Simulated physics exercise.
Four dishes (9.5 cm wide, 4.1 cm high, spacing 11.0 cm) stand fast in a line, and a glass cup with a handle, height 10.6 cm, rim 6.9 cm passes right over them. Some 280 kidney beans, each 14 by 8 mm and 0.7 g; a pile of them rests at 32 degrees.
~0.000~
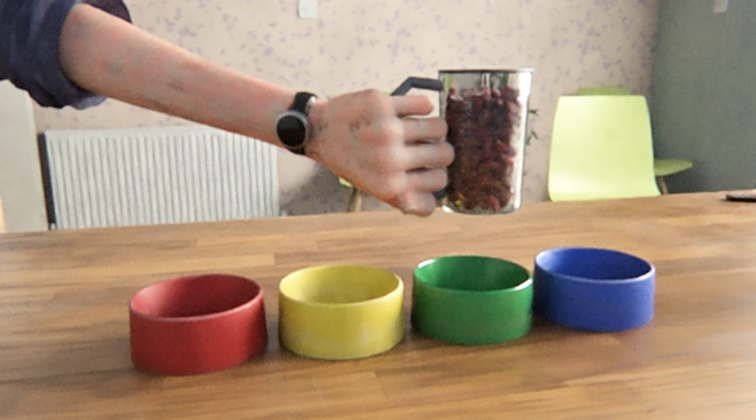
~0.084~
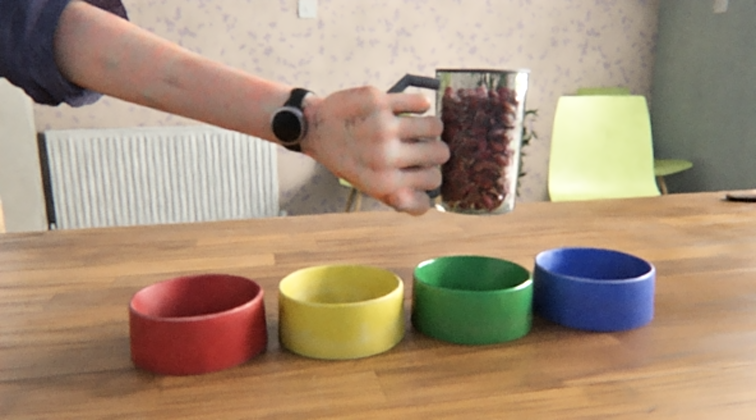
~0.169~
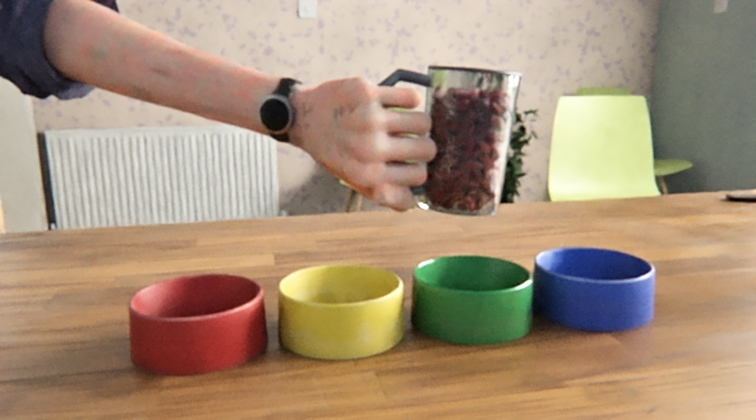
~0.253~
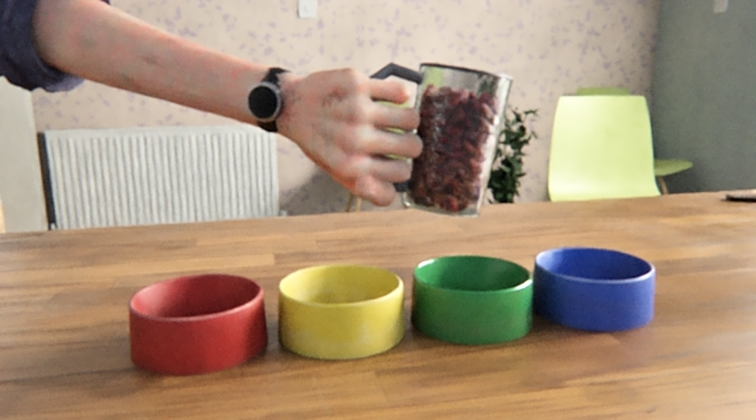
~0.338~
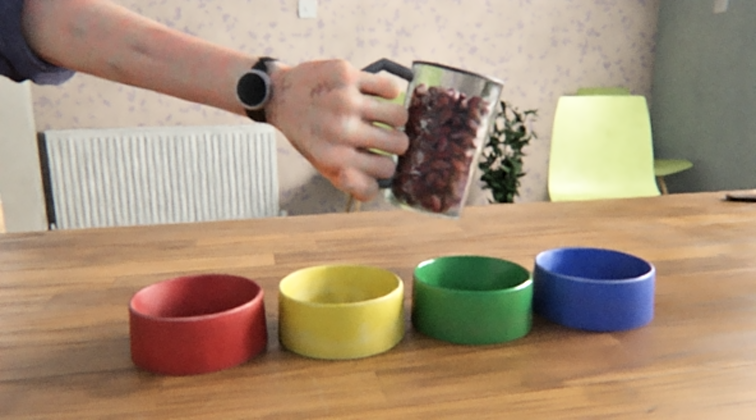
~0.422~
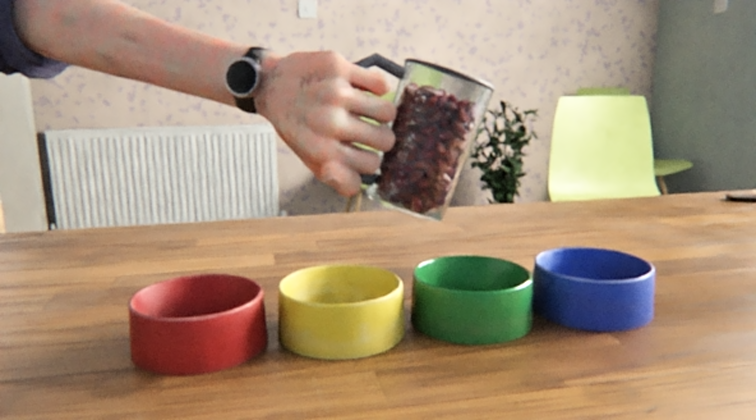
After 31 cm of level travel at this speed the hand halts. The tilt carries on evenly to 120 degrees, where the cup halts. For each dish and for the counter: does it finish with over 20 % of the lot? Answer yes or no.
Red yes, blue no, green no, yellow no, counter no.
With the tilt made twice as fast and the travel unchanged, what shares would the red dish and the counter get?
Red 0, counter 10.
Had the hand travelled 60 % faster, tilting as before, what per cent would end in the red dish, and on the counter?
In that case red 100, counter 0.
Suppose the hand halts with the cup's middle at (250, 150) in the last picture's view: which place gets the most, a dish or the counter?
The winner: Yellow.
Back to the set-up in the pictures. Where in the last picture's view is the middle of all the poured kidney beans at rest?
At about (204, 317).
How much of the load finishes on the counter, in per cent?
Roughly 5 per cent.
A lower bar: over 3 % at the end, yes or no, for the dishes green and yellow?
Green no; yellow yes.
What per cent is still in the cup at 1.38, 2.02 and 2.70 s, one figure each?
About 100, 85, 0.
After 1.38 s, tilt 71 degrees; cup holds 100 %.
Then, at 2.02 s, tilt 106 degrees; cup holds 85 %, red 5 %, yellow 5 %.
Then, at 2.70 s, tilt 120 degrees; cup holds 0 %, red 85 %, yellow 5 %.
In the end, at 3.1 s, red 85 %, blue 0 %, green 0 %, yellow 5 %, counter 5 %.
